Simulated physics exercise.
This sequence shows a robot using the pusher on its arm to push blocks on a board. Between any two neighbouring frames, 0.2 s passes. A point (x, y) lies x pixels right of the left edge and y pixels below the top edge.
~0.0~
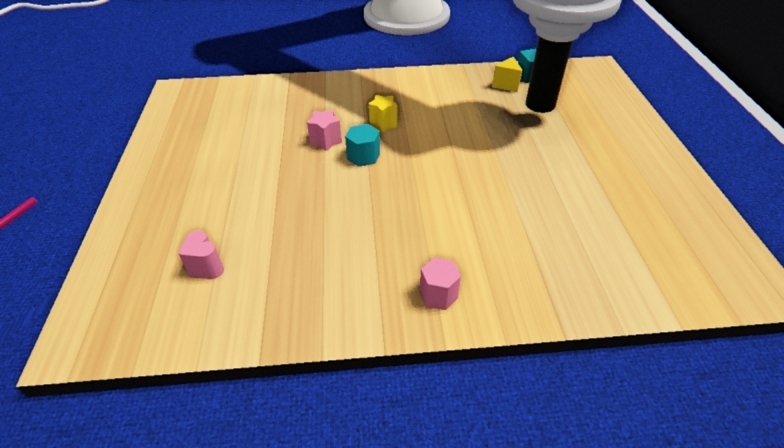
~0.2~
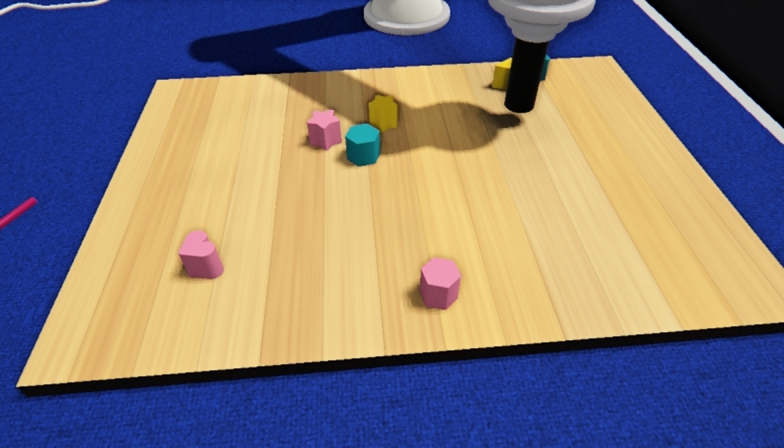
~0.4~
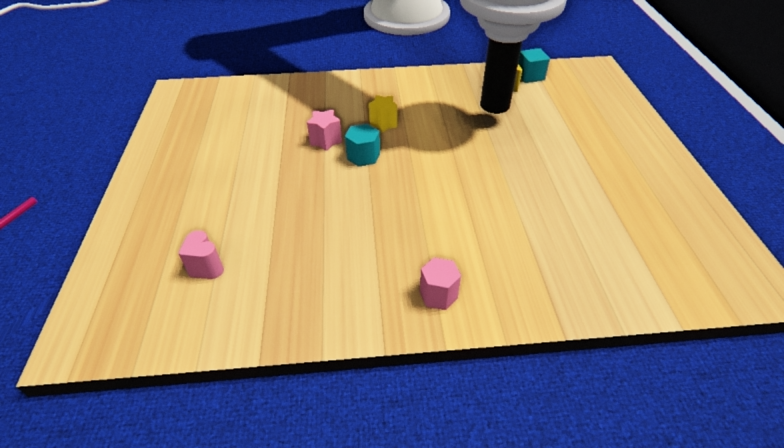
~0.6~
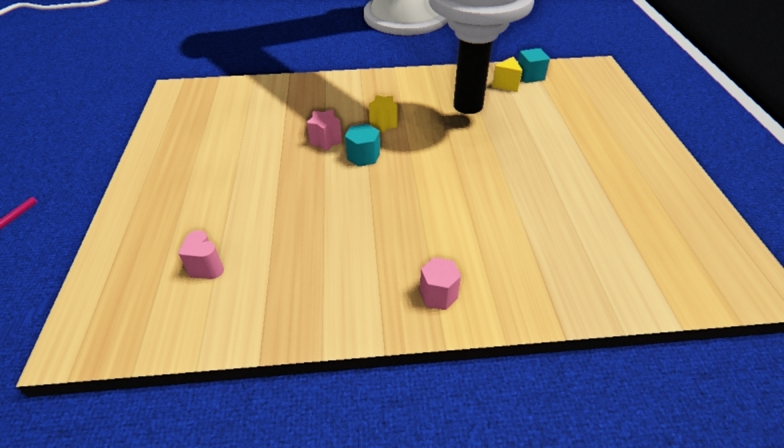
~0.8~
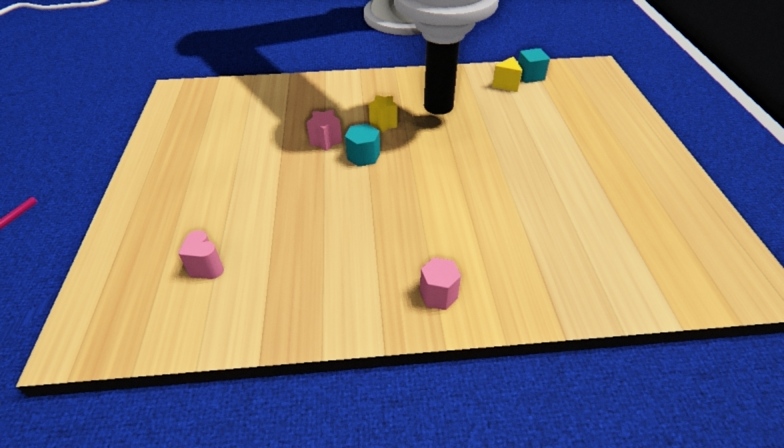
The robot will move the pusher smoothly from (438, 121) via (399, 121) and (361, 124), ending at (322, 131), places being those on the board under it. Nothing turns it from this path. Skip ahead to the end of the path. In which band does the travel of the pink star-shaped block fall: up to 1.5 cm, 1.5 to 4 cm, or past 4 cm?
Between 1.5 and 4 cm.
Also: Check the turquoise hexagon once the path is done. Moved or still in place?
It barely shifts, if at all.
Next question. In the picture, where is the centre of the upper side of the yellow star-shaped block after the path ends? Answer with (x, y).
Put as a pixel place, it's (293, 110).
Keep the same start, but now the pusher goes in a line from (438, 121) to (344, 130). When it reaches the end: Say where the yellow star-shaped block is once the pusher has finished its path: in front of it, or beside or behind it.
It will keep going ahead of the pusher.
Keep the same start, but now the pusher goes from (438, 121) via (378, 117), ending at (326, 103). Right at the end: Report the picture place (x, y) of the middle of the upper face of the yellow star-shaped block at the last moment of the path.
My best guess is (347, 103).
What follows on the original path. One third of the way, pusher (398, 107); yellow star-shaped block (372, 102).
Two thirds of the way, pusher (359, 110); pink star-shaped block (320, 119), turned 10° anticlockwise; yellow star-shaped block (333, 105).
At the end, pusher (320, 117); pink star-shaped block (301, 124), turned 105° anticlockwise; turquoise hexagon in place; yellow star-shaped block (293, 110).
